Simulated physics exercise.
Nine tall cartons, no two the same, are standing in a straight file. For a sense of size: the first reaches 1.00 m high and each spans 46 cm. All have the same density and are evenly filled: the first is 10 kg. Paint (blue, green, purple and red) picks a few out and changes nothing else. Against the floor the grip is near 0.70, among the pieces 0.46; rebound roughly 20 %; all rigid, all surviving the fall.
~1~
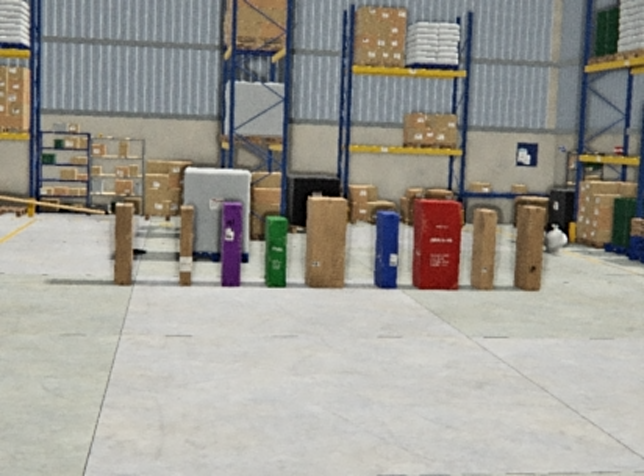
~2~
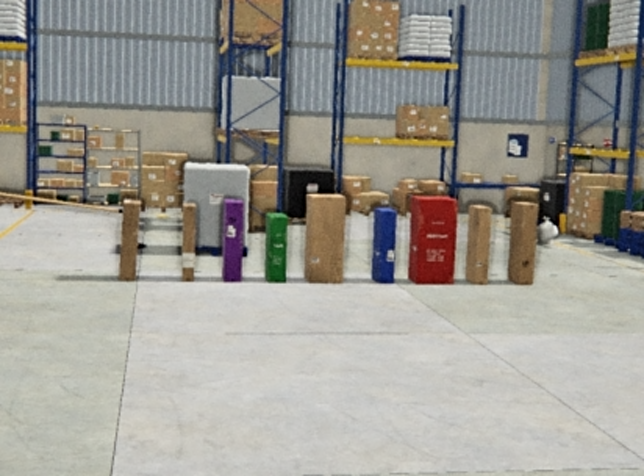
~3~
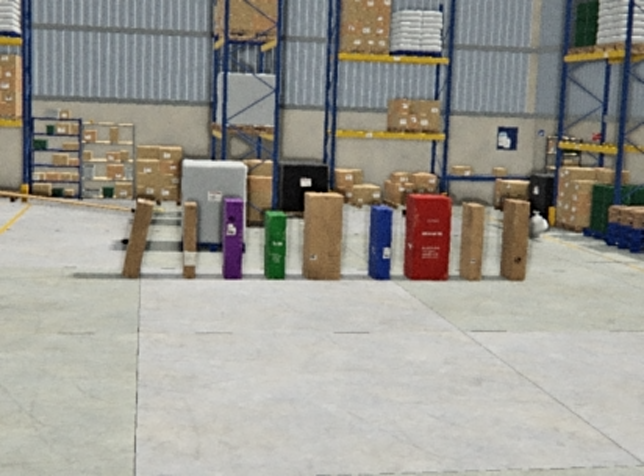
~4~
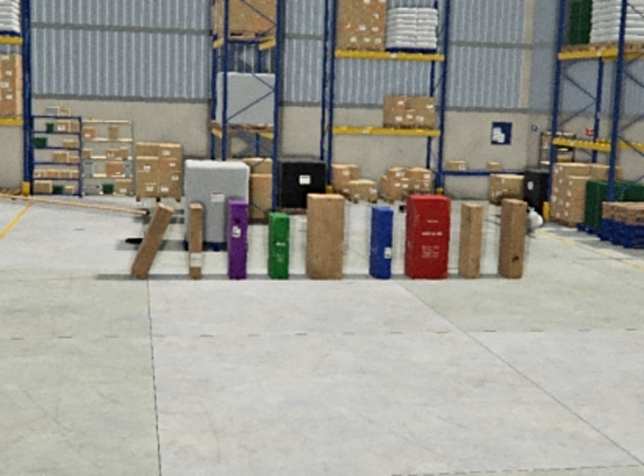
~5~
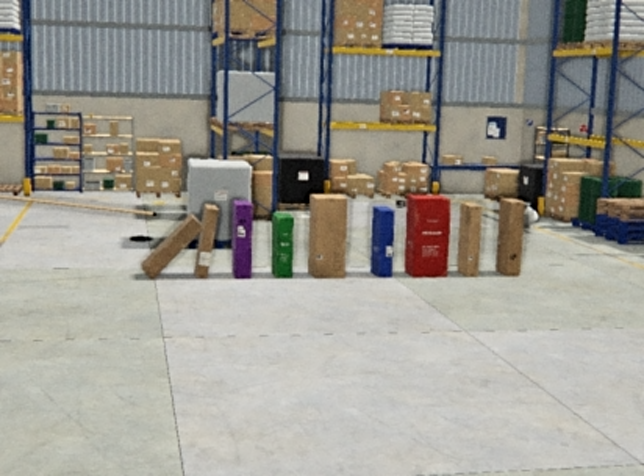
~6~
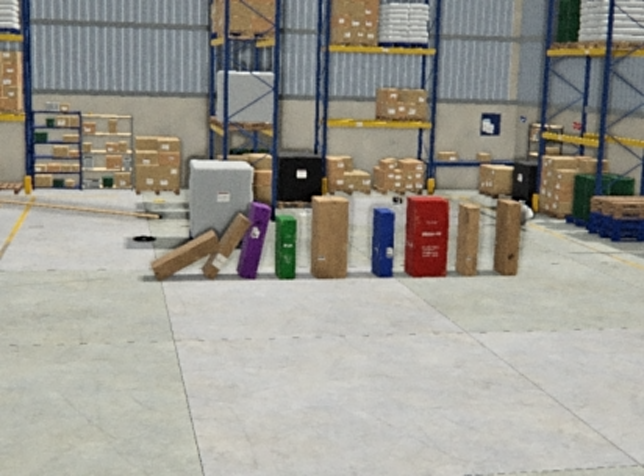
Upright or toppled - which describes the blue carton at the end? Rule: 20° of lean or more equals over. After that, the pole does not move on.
Upright.
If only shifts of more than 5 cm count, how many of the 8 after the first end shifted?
Count: 4.
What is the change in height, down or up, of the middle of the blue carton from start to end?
It finishes some 0 cm lower than at the start.
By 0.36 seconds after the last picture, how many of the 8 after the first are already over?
I count 2 at that moment.
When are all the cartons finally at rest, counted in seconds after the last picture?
0.5 s, roughly.
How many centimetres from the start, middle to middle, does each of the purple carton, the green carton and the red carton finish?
Shift in cm - purple: 40; green: 20; red: 0.
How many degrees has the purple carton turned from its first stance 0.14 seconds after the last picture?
Some 20°.
Then, 0.14 s on from the sixth picture, 2 of the 8 other cartons over; blue carton unmoved; purple carton tipped 22°.
Then, 0.36 s on from the sixth picture, 2 of the 8 other cartons over; blue carton unmoved; purple carton tipped 33°.
Finally, 3 of the 8 other cartons over; blue carton unmoved; purple carton tipped 40°; green carton tipped 25°. Five left standing. Seen by the last camera, middles, blue carton near (383, 243), purple carton near (273, 244).
